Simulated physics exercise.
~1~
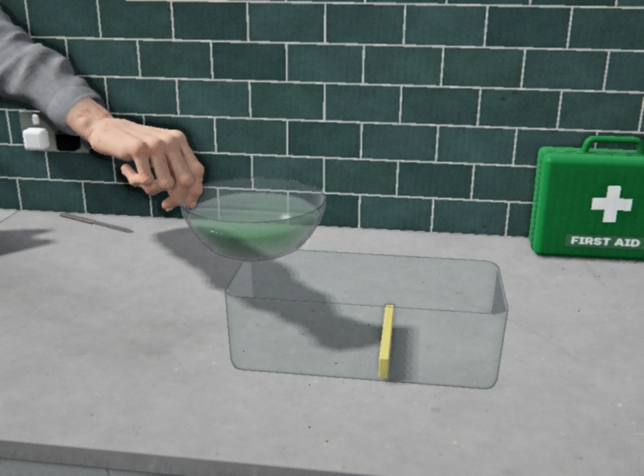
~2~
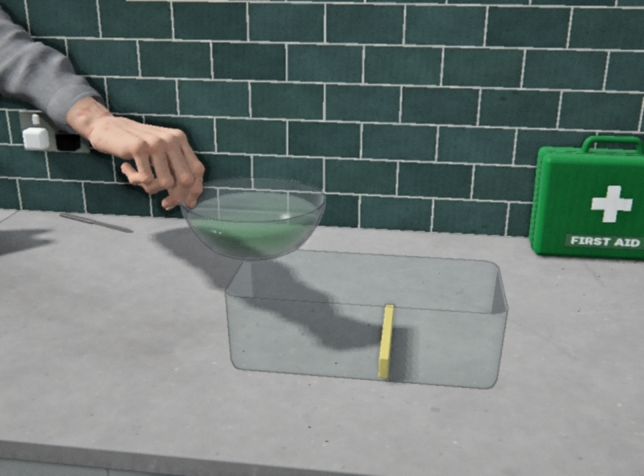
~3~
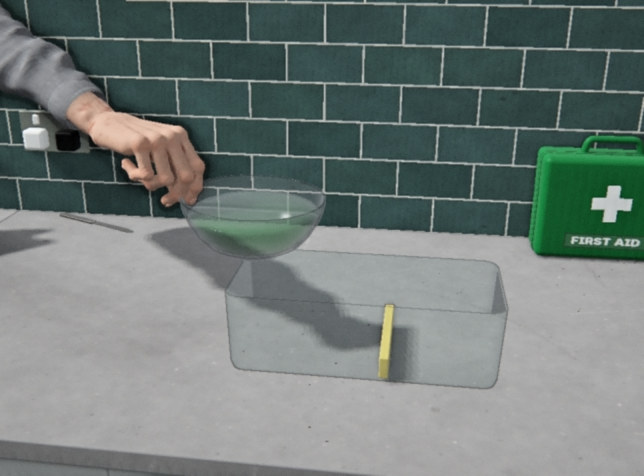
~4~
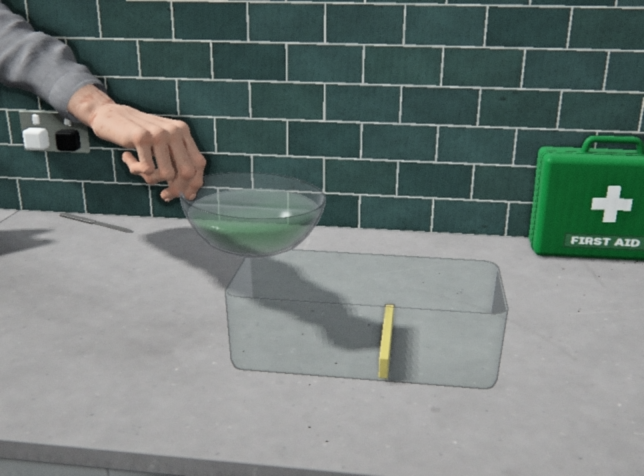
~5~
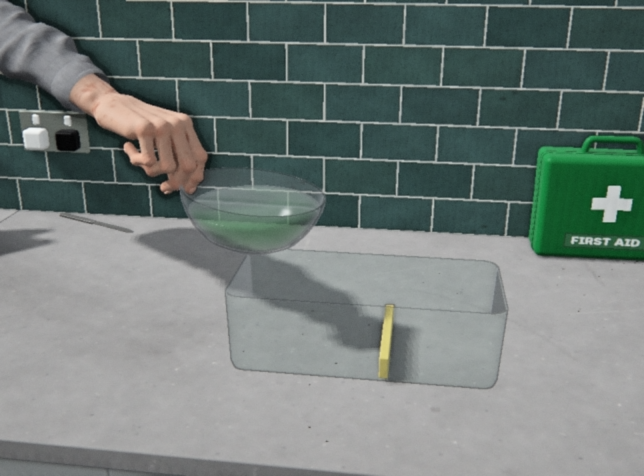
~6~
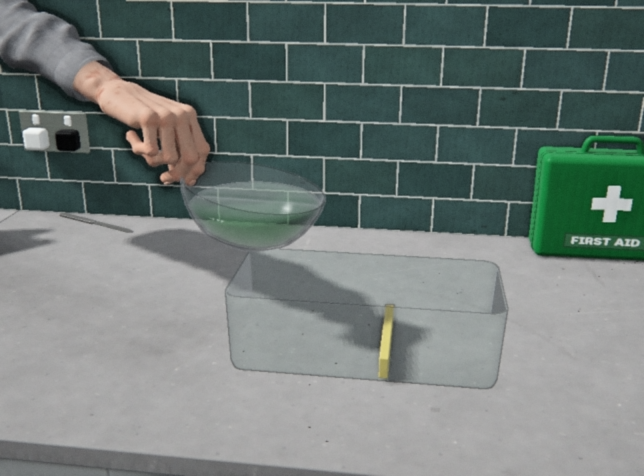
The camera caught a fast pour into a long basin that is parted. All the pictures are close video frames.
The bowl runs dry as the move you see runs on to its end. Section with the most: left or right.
Right.
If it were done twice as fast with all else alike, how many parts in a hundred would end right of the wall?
Roughly 50 in a hundred.
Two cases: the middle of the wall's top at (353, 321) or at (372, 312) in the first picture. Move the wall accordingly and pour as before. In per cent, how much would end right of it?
About 90 per cent, then about 90 per cent.
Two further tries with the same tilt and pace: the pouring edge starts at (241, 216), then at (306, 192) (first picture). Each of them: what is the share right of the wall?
Roughly 25 per cent, then roughly 55 per cent.
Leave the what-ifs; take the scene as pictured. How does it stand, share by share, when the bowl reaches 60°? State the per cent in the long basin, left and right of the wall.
Left side: 10 in a hundred; right side: 5 in a hundred.
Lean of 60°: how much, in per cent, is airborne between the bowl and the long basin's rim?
Roughly 35 in a hundred.
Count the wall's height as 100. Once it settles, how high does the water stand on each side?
The left reaches some 30 %, the right about 90 %.
A moment on, the tilt is 60° and 48 per cent is still to pour, 11 is left of the wall and 6 right of it.
Next, the tilt is 95° and 1 per cent is still to pour, 22 is left of the wall and 70 right of it.
Then the tilt is 106° and 0 per cent is still to pour, 30 is left of the wall and 70 right of it.
Later the tilt is 106° and 0 per cent is still to pour, 34 is left of the wall and 65 right of it.
Finally, 35 per cent lies left of the wall, 64 right of it and 1 outside.
